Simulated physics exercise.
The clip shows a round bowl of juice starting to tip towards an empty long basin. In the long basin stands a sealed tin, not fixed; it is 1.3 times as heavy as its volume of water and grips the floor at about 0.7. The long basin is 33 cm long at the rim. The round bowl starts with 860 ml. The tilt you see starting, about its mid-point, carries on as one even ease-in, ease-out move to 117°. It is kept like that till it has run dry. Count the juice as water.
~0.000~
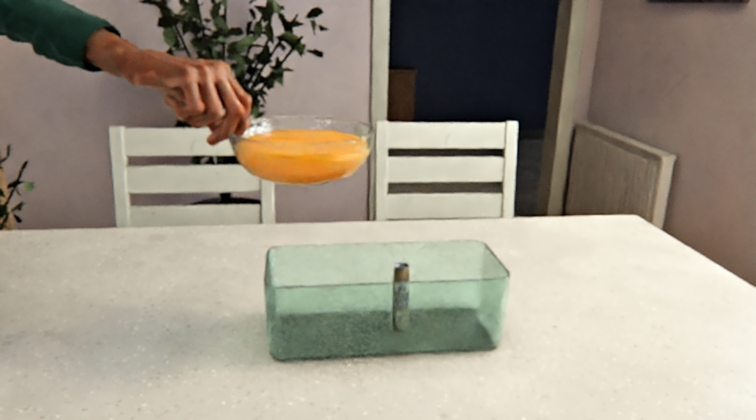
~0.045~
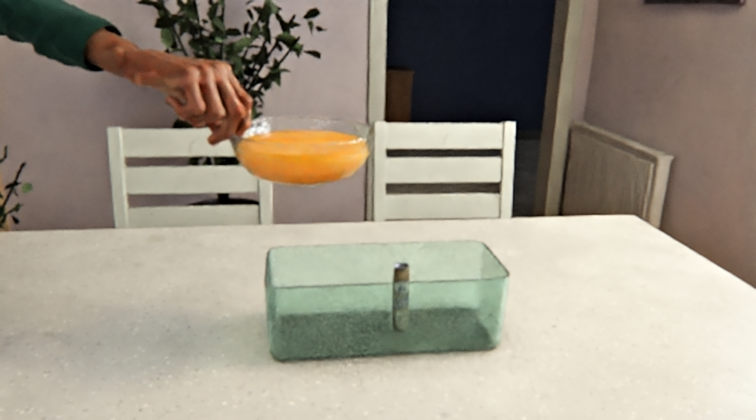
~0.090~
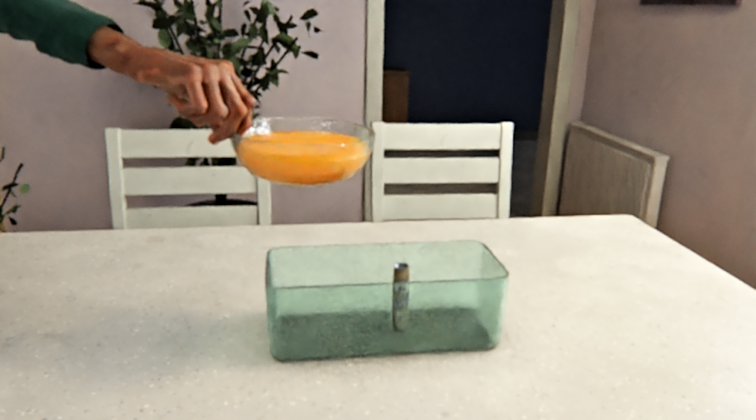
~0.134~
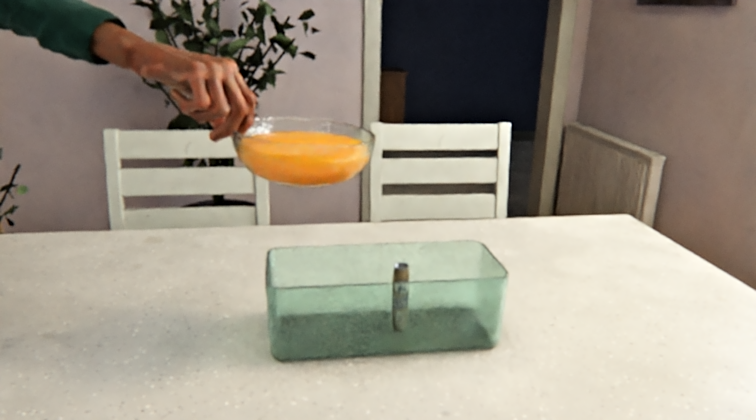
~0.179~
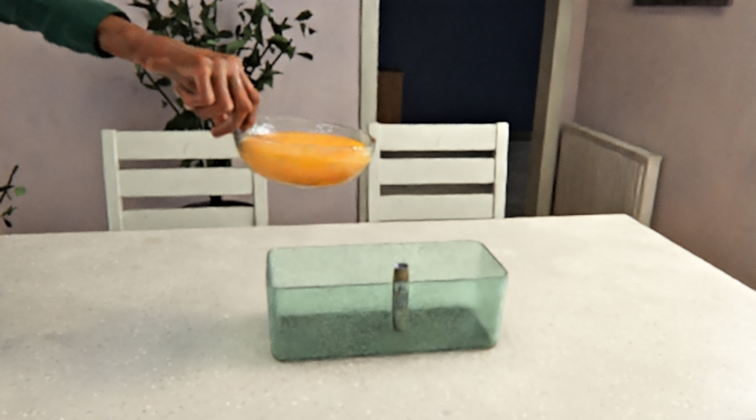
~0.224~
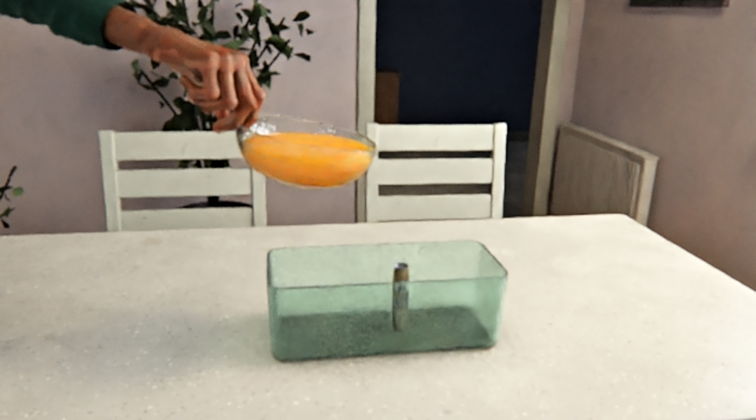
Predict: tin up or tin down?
It keeps standing.
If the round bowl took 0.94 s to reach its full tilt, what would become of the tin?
The tin stays up.
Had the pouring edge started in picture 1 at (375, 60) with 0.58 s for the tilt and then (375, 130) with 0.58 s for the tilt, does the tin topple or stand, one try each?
First it keeps standing; then it goes over.
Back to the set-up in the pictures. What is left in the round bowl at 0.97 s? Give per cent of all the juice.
Near 0 in a hundred.
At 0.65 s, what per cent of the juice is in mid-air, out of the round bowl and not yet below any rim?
About 48 per cent.
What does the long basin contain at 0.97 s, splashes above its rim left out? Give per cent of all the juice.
Near 94 in a hundred.
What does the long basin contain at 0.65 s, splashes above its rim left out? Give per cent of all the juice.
About 26 per cent.
After 0.65 s the tilt is 71° and 26 per cent is still to pour; the tin stands where it began.
After 0.97 s the tilt is 110° and 0 per cent is still to pour; the tin stands where it began.
After 1.29 s the tilt is 117° and 0 per cent is still to pour; the tin stands where it began.
After 1.65 s the tilt is 117° and 0 per cent is still to pour; the tin stands where it began.
In the end the tin stands where it began.
